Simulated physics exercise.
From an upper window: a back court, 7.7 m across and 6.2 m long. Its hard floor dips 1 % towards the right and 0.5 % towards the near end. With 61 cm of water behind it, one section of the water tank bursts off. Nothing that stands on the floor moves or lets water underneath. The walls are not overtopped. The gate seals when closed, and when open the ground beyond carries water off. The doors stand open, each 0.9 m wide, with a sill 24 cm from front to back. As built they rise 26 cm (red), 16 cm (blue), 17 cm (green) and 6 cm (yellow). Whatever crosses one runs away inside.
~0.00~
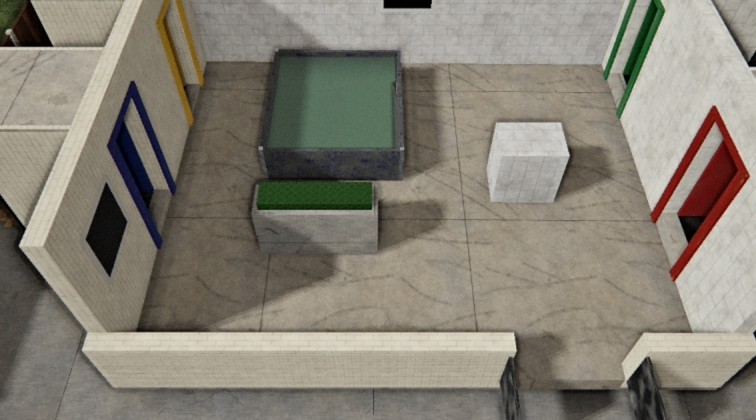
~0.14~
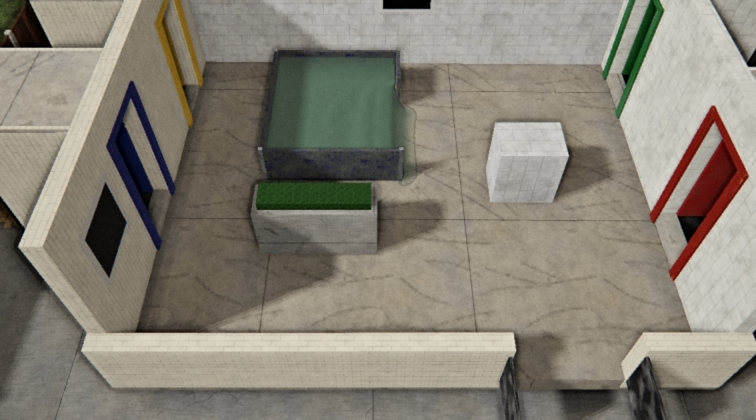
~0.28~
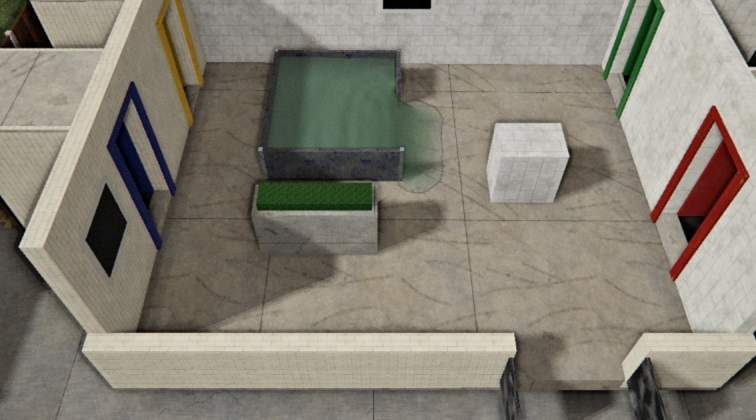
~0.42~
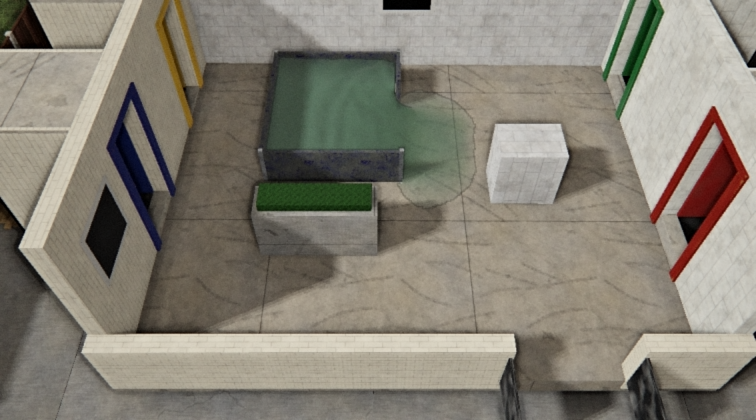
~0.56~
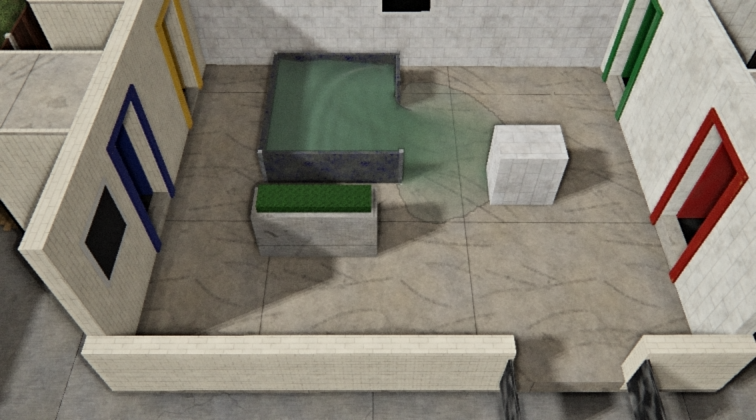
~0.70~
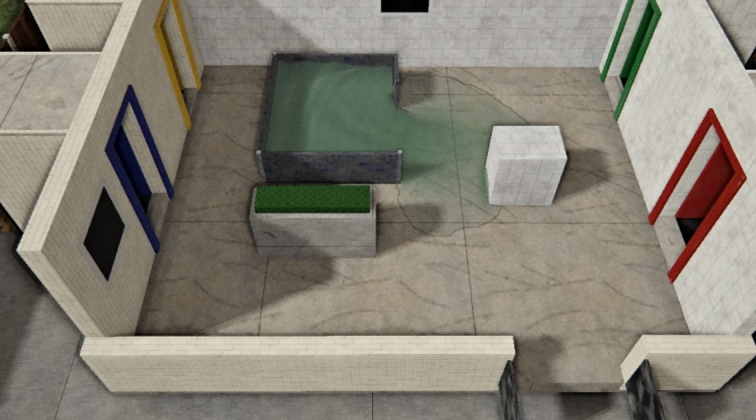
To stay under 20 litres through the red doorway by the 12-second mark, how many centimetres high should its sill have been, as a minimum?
Some 4.5 cm above the ground.
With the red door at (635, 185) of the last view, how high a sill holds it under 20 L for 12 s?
About 21 cm.
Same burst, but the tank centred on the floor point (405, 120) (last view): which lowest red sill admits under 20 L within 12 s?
Some 7.5 cm.
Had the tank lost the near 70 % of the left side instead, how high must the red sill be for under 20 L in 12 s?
Some 9.5 cm.
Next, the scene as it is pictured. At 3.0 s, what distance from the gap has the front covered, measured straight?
Roughly 5.6 m.
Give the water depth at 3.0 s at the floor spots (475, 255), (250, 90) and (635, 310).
Roughly 7, 0 and 6 cm, in turn.
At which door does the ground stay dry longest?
Last comes the blue one.
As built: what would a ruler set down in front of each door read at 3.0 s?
Depths in cm: Red 7, blue 0, green 28, yellow 0.
After 1.4 s water covers 30 % of the floor, deepest (44 cm) near (479, 173); it has not reached the red door.
After 3.0 s water covers 50 % of the floor, deepest (36 cm) near (595, 76); 7 cm at the red door, 0 litres in over its 26 cm sill.
After 12.0 s water covers 95 % of the floor, deepest (10 cm) near (623, 158); 7 cm at the red door, 0 litres in over its 26 cm sill.
At the red door as built, the water arrived by 2.0 s and peaked near 9 cm at 11.2 s.
Run again over the same 12 s with other heights there, 29 litres in over 4 cm, 12 litres over 5.5 cm. The limit of 20 litres is kept from about 4.5 cm up.
